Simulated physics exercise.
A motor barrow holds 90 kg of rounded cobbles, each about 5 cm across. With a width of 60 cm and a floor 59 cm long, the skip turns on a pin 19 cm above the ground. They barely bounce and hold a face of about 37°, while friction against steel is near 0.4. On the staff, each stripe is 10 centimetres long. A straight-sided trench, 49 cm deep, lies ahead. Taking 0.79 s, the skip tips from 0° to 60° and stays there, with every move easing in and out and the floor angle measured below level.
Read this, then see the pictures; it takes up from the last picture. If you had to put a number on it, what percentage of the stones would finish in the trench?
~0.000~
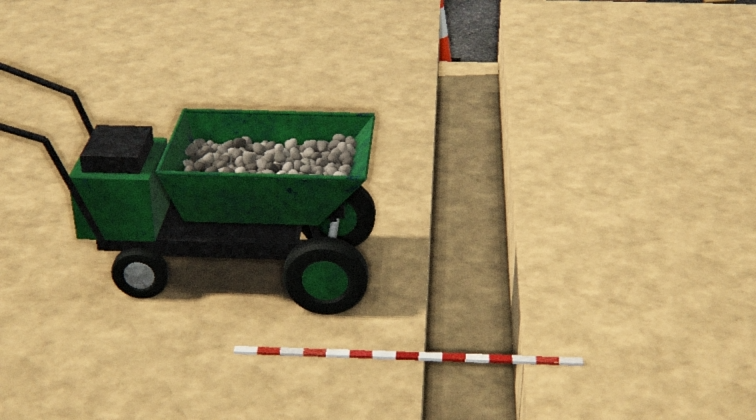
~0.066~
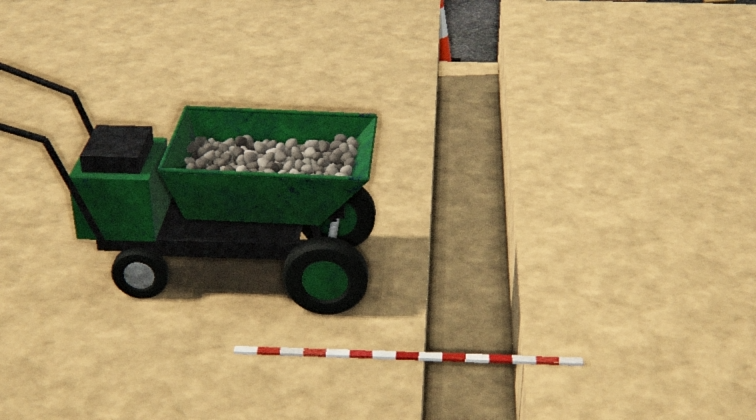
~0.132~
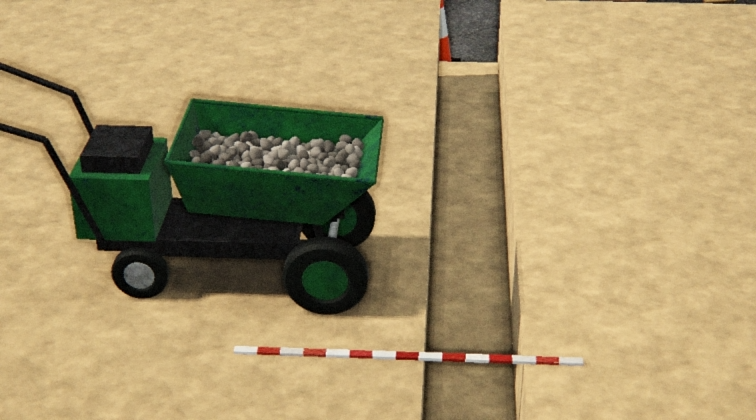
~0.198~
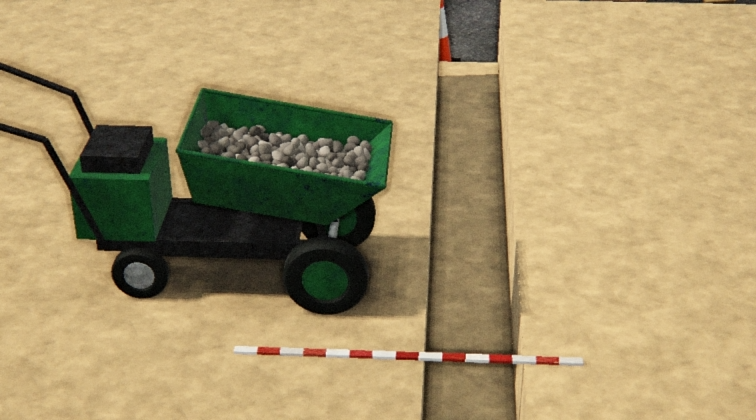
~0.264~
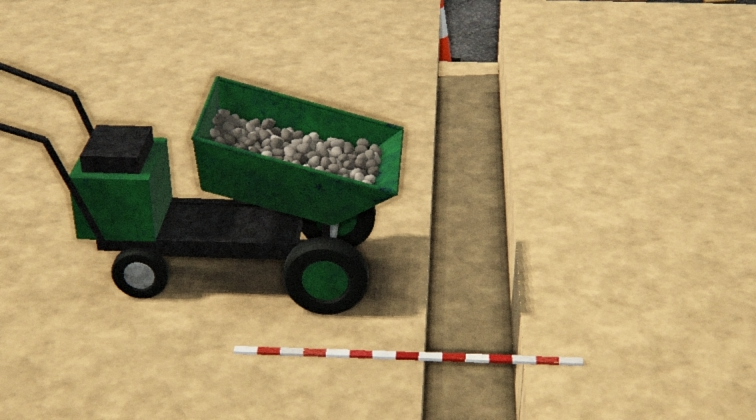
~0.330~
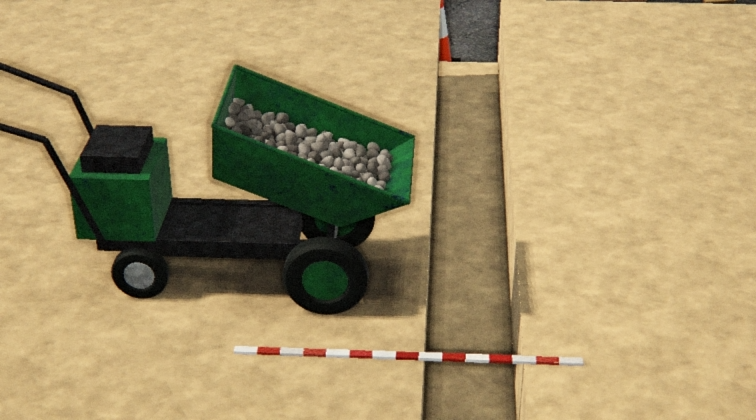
I'd put it at about 69 percent.
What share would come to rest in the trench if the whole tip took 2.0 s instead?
It would be near 75 percent.
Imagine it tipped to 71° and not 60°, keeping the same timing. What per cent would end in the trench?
About 80 per cent would end up in the trench.
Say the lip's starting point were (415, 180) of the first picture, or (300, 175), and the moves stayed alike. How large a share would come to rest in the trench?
30 % and 60 %.
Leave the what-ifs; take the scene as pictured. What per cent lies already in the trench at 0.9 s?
Roughly 10% by that time.
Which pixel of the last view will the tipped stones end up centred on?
Around (483, 357).
After 0.6 s the floor is at 50°; 100 % in the skip; the foremost stones are at (425, 211).
After 0.9 s the floor is at 60°; 92 % in the skip, 8 % in the trench; the foremost stones are at (484, 235).
After 1.2 s the floor is at 60°; 52 % in the skip, 38 % in the trench, 9 % past the trench; the foremost stones are at (580, 280).
After 3.2 s the floor is at 60°; 20 % in the skip, 69 % in the trench, 11 % past the trench; the foremost stones are at (686, 281).
